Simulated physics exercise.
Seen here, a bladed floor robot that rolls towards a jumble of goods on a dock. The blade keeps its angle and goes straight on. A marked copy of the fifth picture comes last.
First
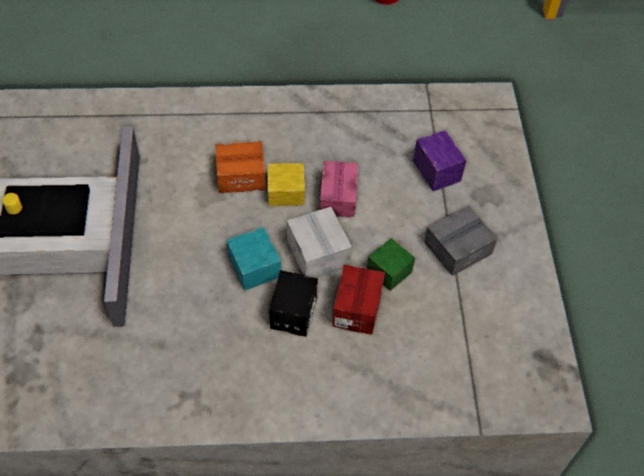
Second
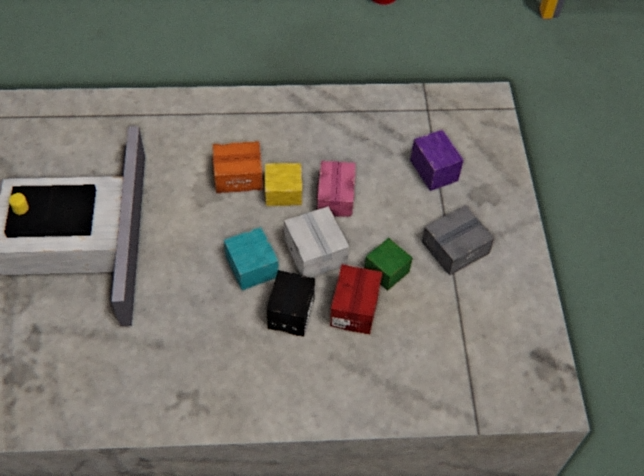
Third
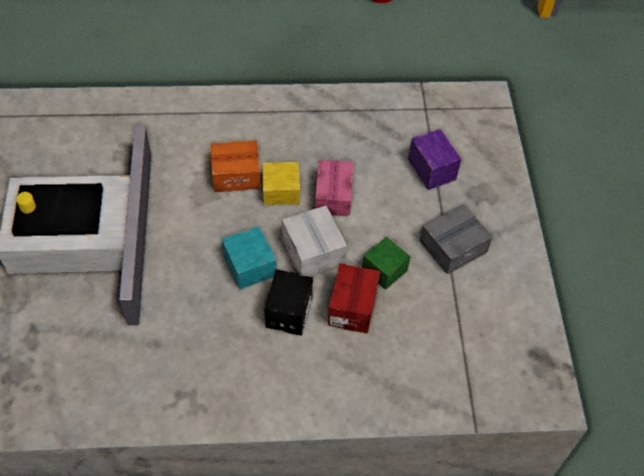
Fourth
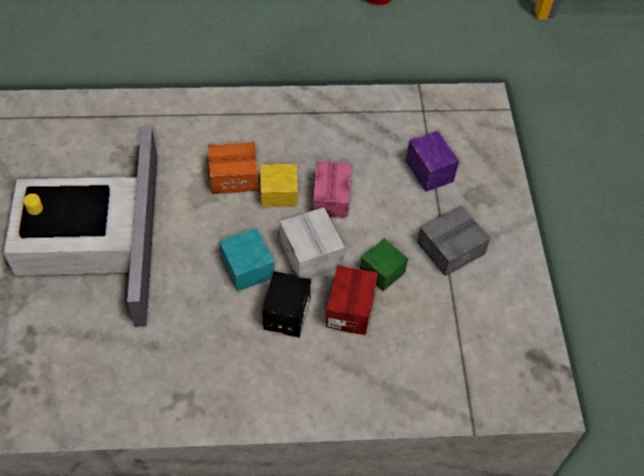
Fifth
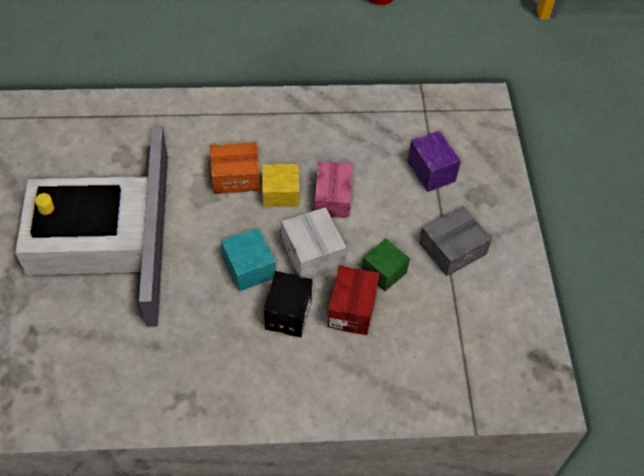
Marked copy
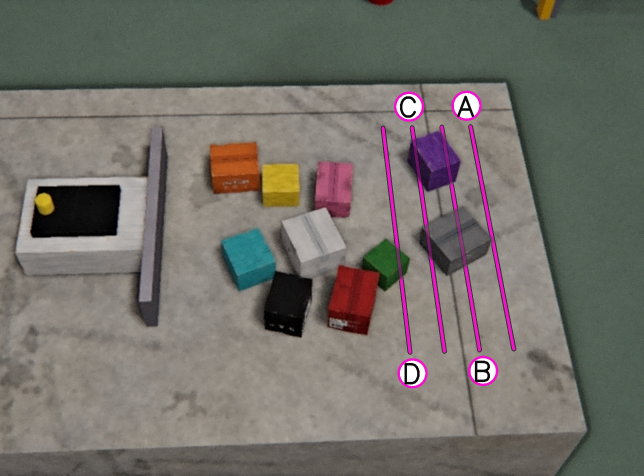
The video shows a white and black robot with an upright grey blade rolling slowly to the right across a grey stone-like surface, while a cluster of colourful boxes, including orange, turquoise, black and purple ones, stays in place.
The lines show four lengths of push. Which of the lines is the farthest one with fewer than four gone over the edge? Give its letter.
It should halt at B.
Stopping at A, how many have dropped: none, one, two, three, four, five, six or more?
In all, six or more.
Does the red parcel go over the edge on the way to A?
By then, yes.
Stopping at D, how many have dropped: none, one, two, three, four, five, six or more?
In all, none.
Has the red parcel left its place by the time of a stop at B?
Yes.
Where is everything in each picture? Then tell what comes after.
In the first frame, purple crate (439, 160); white box (319, 244); black parcel (293, 304).
In the second frame, robot (57, 209); turquoise crate (252, 259).
In the third frame, robot (65, 208); red parcel (354, 298).
In the fourth frame, robot (72, 210); orange box (234, 168).
In the fifth frame, robot (83, 210); green crate (385, 265); purple crate (434, 161); white box (313, 244).
On the marked copy, A at (490, 228); B at (459, 229); C at (427, 230); D at (395, 231).
Following B. Soon after the start, robot (197, 207); black parcel (294, 304); orange box (293, 168).
Later, robot (310, 204); grey box (502, 242); green crate (484, 288).
In the end, robot (396, 202); grey box over the edge; pink parcel over the edge; three fallen.
As for the rest, A drops seven; C is within the limit but short; D is within the limit but short.
